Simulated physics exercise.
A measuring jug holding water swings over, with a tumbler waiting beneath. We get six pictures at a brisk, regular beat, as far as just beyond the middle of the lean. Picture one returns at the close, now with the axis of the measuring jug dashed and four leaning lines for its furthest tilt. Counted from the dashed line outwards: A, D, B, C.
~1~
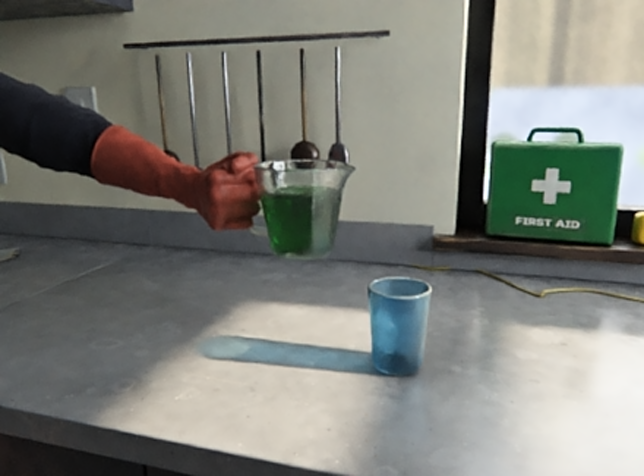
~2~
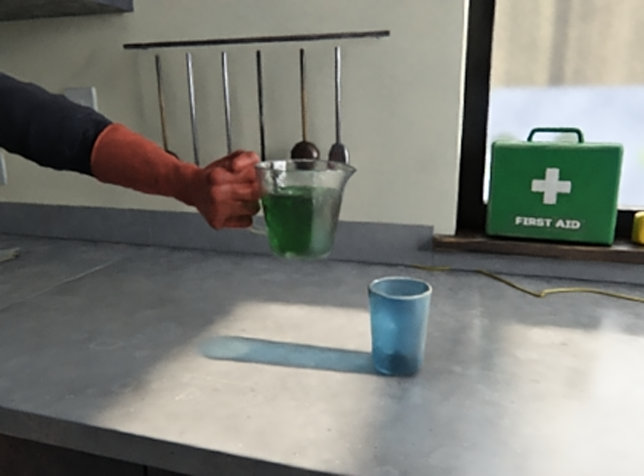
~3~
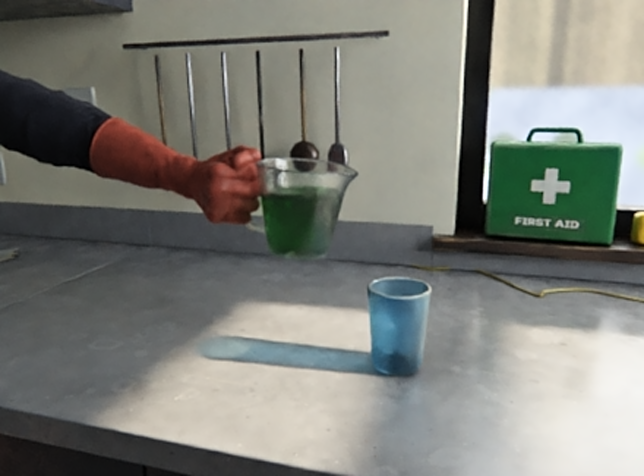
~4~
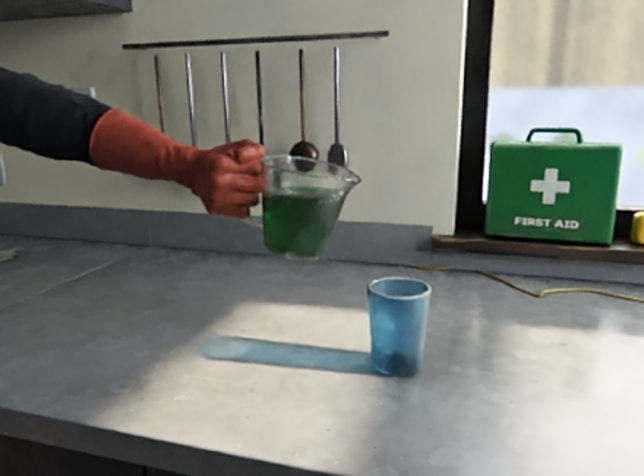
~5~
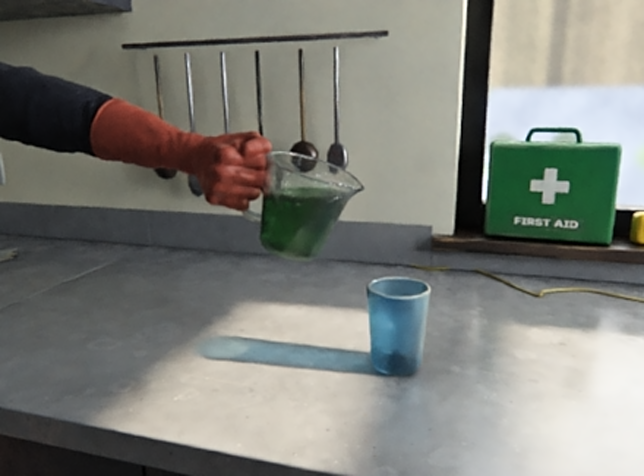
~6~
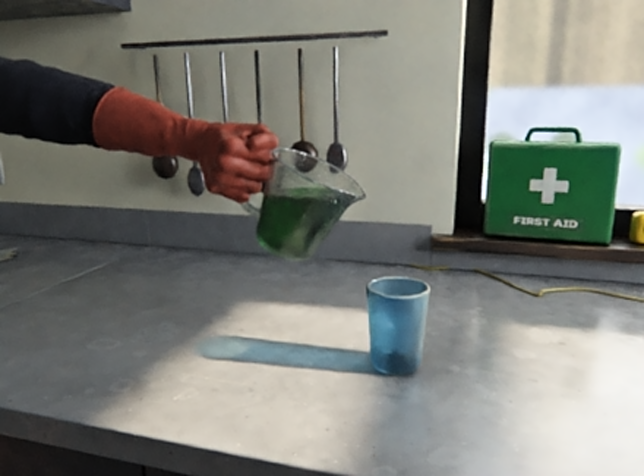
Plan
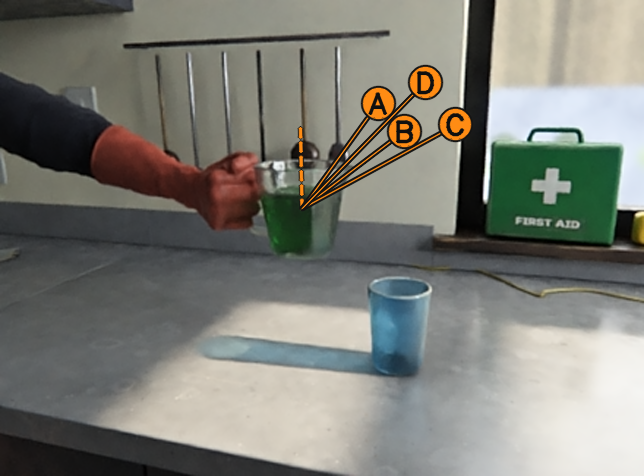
To begin with, a red-gloved hand reaching in from the left holds a clear measuring jug of green liquid upright above a blue tumbler on a grey counter. The hand then gradually tilts the jug to the right, lowering its lip slightly, while the liquid stays inside and the tumbler remains still.
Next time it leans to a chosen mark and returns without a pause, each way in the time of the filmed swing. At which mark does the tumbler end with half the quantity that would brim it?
Take B.
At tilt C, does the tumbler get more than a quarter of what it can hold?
Yes.
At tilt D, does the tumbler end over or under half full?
Under half.
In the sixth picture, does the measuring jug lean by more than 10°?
Yes, it does.
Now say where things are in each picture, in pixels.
In the first frame, upright, lip at (353, 169); rim of the tumbler round (399, 286); nothing has left yet.
In the second frame, upright, lip at (354, 170); nothing has left yet.
In the third frame, tipped about 5°, lip at (356, 174); nothing has left yet.
In the fourth frame, tipped about 11°, lip at (359, 181); nothing has left yet.
In the fifth frame, tipped about 18°, lip at (362, 189); nothing has left yet.
In the sixth frame, tipped about 25°, lip at (364, 197); nothing has left yet.
On the marked copy, A at (367, 117); B at (390, 141); C at (440, 133); D at (413, 94).
Choosing A, the tumbler ends with about 11 % of what it can hold.
Choosing B, the tumbler ends with about 47 % of what it can hold.
Choosing C, the tumbler ends with about 72 % of what it can hold.
Choosing D, the tumbler ends with about 27 % of what it can hold.
